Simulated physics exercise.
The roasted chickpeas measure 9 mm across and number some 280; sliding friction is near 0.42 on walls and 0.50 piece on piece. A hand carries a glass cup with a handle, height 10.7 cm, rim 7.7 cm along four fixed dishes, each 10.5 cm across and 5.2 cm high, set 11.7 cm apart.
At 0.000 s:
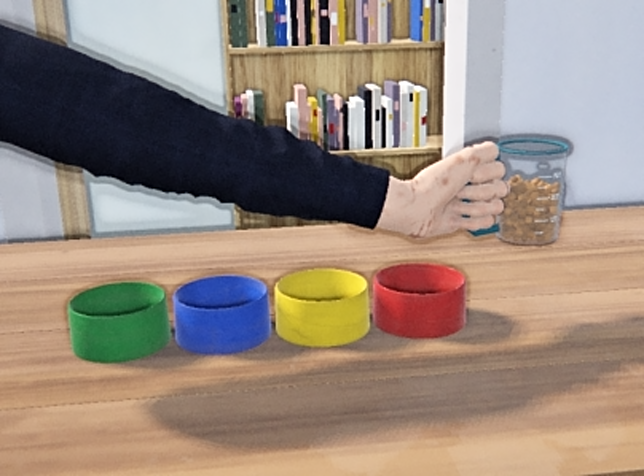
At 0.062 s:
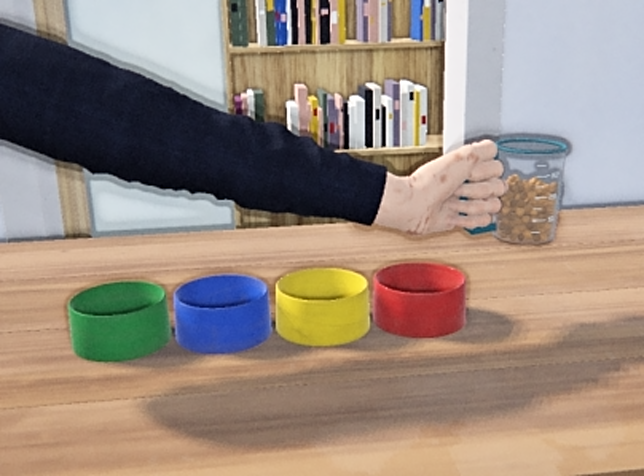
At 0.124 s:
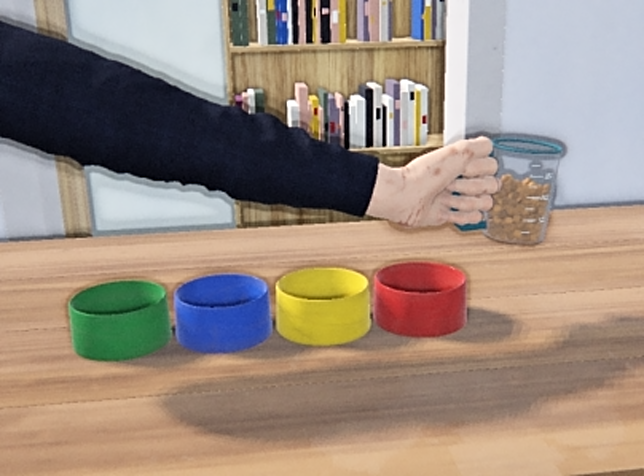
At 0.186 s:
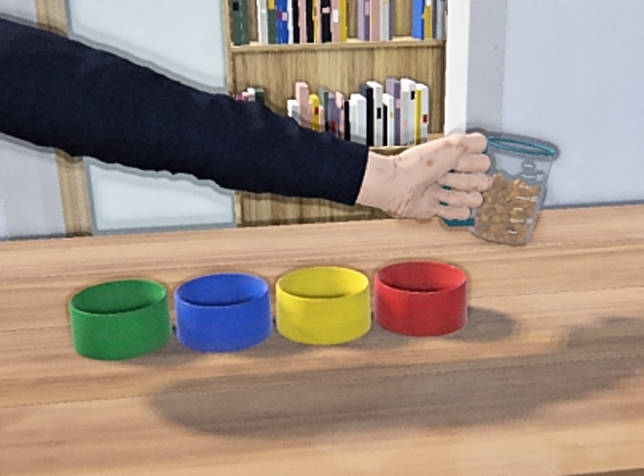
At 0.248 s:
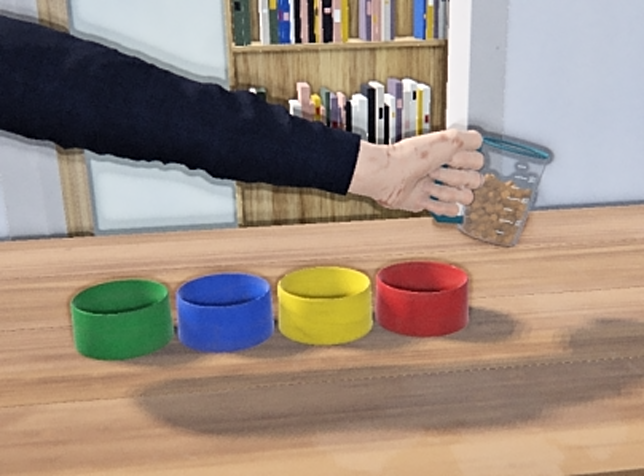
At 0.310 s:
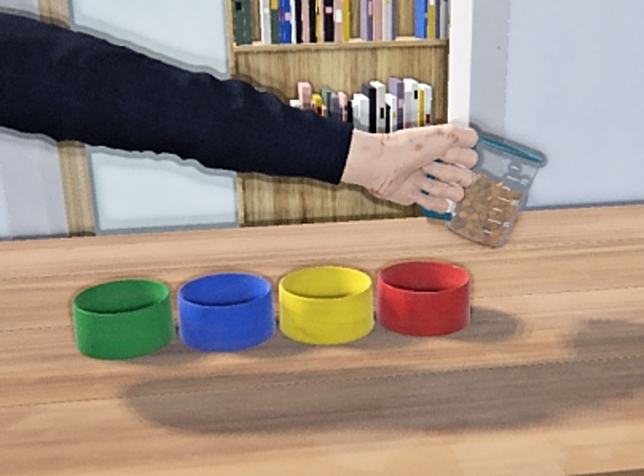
A hand at the end of a dark-sleeved arm reaching in from the left holds a clear cup of roasted chickpeas above a wooden table, seen from the front and slightly above. Green, blue, yellow and red dishes sit in a row from left to right, before a bookshelf and pale walls. The hand moves the cup a little leftward while tilting it clockwise, and the view barely shifts.
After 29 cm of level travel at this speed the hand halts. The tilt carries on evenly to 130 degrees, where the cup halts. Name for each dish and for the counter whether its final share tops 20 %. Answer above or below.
Red below, blue below, green below, yellow above, counter below.
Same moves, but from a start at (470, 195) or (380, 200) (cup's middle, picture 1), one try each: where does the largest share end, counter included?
The winner: Blue, then blue.
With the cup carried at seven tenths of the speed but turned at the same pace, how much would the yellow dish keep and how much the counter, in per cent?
Yellow 20; counter 20.
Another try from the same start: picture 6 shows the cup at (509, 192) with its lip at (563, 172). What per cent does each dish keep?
Red 20; blue 0; green 0; yellow 0.
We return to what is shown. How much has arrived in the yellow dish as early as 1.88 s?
About 100 per cent by then.
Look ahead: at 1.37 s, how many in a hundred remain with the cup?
Some 100 per cent of the load.
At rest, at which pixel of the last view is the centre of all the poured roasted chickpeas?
Near (334, 306).
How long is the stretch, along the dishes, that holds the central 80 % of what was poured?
Roughly 6 cm.
After 0.95 s, tilt 72 degrees; cup holds 100 %.
After 1.37 s, tilt 106 degrees; cup holds 100 %.
After 1.88 s, tilt 130 degrees; cup holds 0 %, yellow 100 %.
By 2.4 s all is still; red 0 %, blue 0 %, green 0 %, yellow 100 %, counter 0 %.
